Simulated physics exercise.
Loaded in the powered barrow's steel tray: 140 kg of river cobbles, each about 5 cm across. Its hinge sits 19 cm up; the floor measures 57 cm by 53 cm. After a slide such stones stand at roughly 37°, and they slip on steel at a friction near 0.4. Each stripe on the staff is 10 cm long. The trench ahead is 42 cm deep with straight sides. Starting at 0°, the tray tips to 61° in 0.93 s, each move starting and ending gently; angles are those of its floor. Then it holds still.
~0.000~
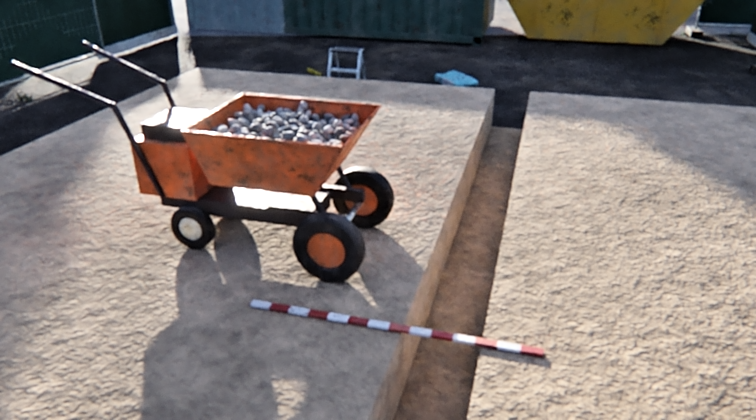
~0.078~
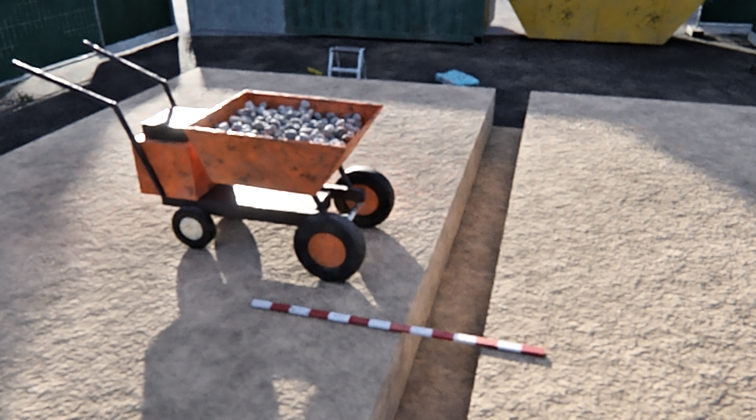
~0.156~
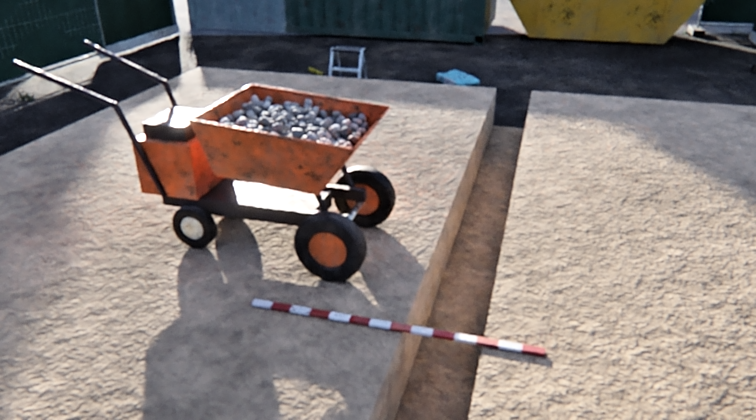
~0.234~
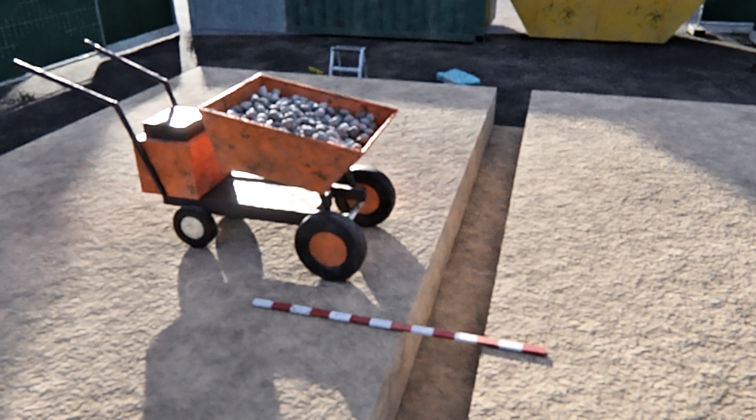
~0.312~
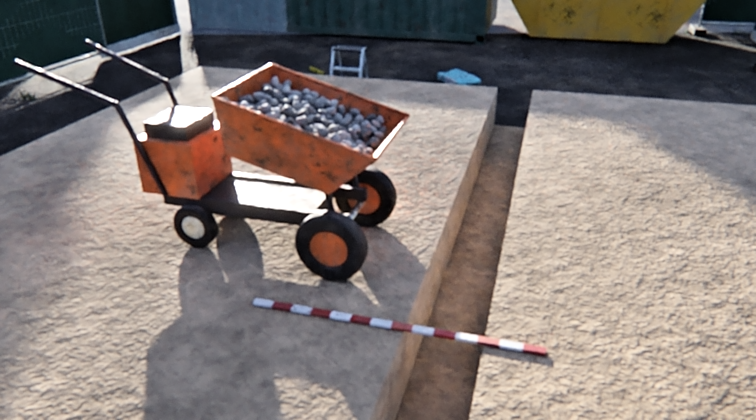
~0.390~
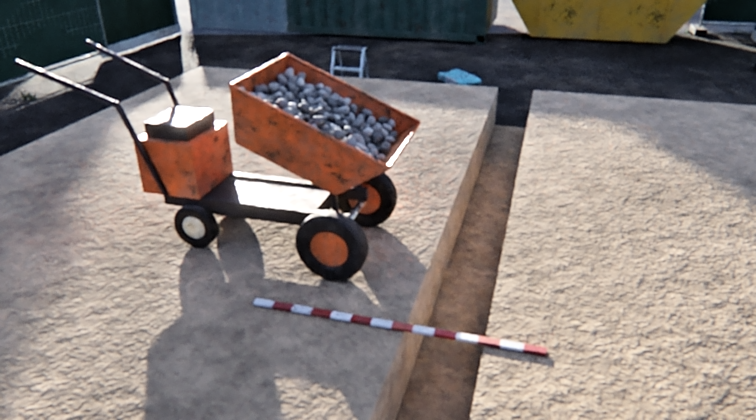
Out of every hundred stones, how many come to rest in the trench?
Some 42 per cent of it.
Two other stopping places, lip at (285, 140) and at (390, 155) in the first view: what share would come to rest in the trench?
About 45 and 15 per cent.
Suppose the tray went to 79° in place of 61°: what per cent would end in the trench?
In that case some 60 per cent.
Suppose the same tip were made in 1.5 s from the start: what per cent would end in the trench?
It would be near 50 per cent.
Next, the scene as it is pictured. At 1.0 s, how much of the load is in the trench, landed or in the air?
Some 15 per cent.
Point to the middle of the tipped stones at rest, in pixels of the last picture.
Their middle is at about (479, 322).
After 0.7 s the floor is at 52°; 100 % in the tray; the foremost stones are at (420, 189).
After 1.0 s the floor is at 61°; 87 % in the tray, 13 % in the trench; the foremost stones are at (502, 243).
After 1.4 s the floor is at 61°; 58 % in the tray, 23 % in the trench, 19 % past the trench; the foremost stones are at (609, 293).
After 3.3 s the floor is at 61°; 38 % in the tray, 42 % in the trench, 20 % past the trench; the foremost stones are past the picture's edge.
